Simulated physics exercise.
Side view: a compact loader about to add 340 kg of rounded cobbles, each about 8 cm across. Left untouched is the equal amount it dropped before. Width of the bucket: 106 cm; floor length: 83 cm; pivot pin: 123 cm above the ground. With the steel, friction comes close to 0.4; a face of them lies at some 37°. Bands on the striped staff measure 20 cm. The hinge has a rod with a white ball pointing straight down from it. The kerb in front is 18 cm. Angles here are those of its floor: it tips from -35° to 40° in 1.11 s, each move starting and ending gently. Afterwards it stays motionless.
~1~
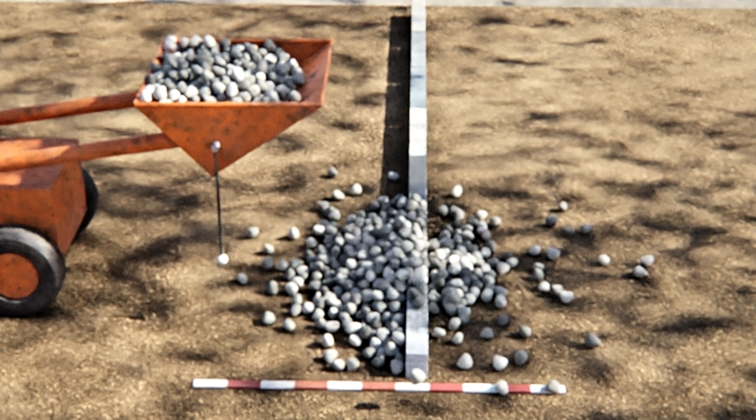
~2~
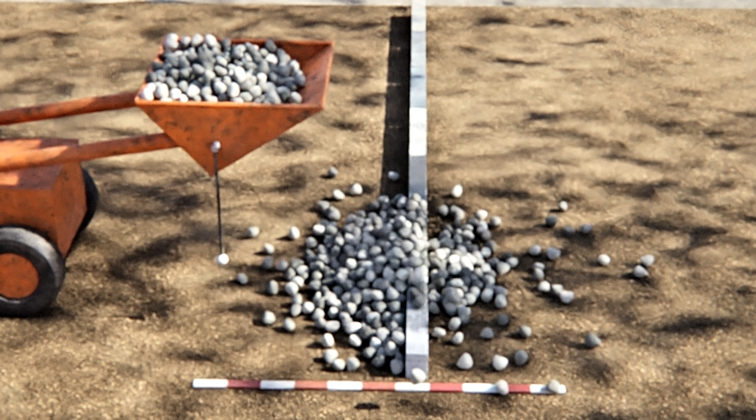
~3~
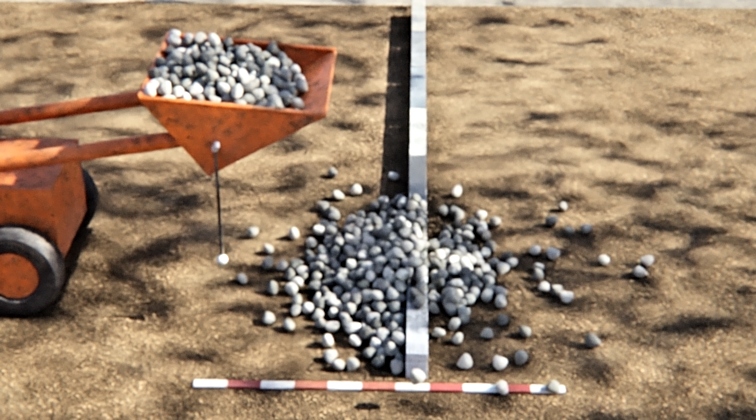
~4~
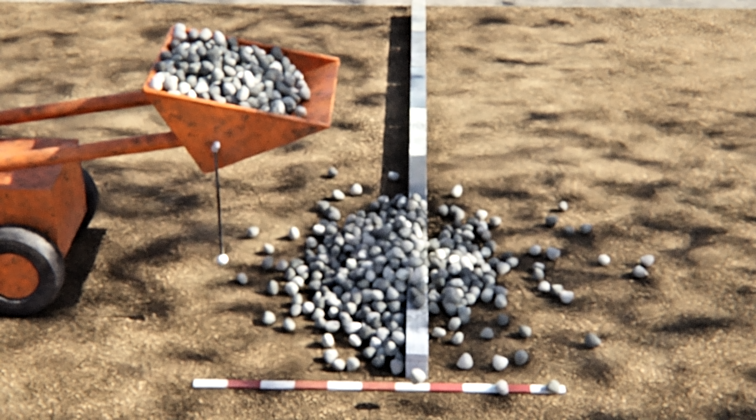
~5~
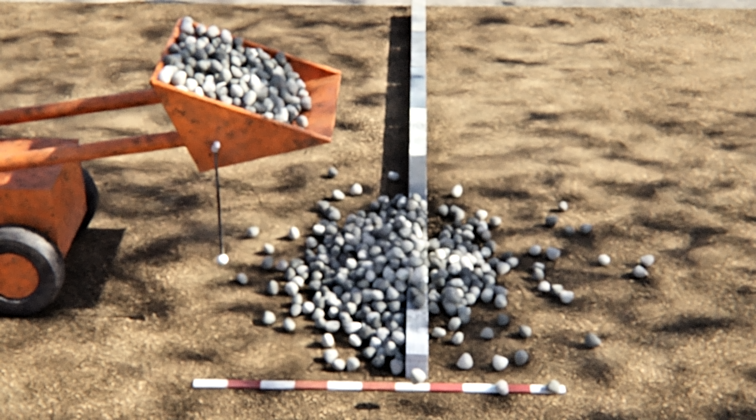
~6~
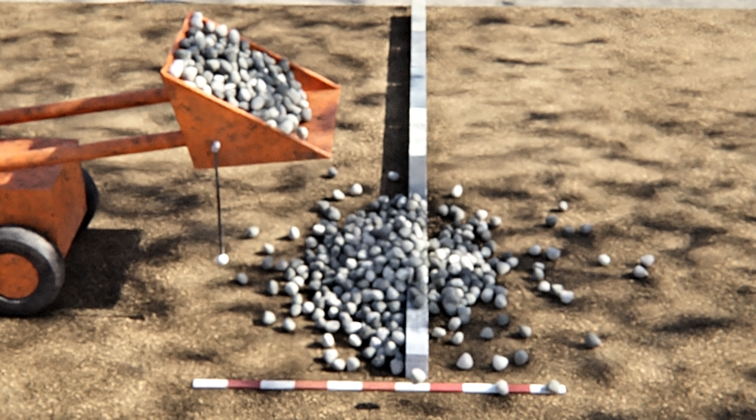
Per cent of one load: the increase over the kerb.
4 percent.
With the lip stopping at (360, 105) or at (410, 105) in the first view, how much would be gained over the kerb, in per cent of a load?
Near 30 in a hundred, then near 85 in a hundred.
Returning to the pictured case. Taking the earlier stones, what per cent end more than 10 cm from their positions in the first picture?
The answer is about 10 per cent.
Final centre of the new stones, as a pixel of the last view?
Near (348, 255).
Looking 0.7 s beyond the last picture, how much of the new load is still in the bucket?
Around 50 per cent of the load is still inside.
Then, 0.4 s after the last picture the floor is at 28°; in per cent of one load, 100 in the bucket, 77 on this side of the kerb, 23 over the kerb; the foremost stones are at (595, 260).
Then, 0.7 s after the last picture the floor is at 40°; in per cent of one load, 50 in the bucket, 127 on this side of the kerb, 23 over the kerb; the foremost stones are at (595, 260).
Then, 1.1 s after the last picture the floor is at 40°; in per cent of one load, 6 in the bucket, 169 on this side of the kerb, 25 over the kerb; the foremost stones are at (595, 260).
Then, 3.6 s after the last picture the floor is at 40°; in per cent of one load, 0 in the bucket, 173 on this side of the kerb, 27 over the kerb; the foremost stones are at (595, 249). Net gain over the kerb, 4.
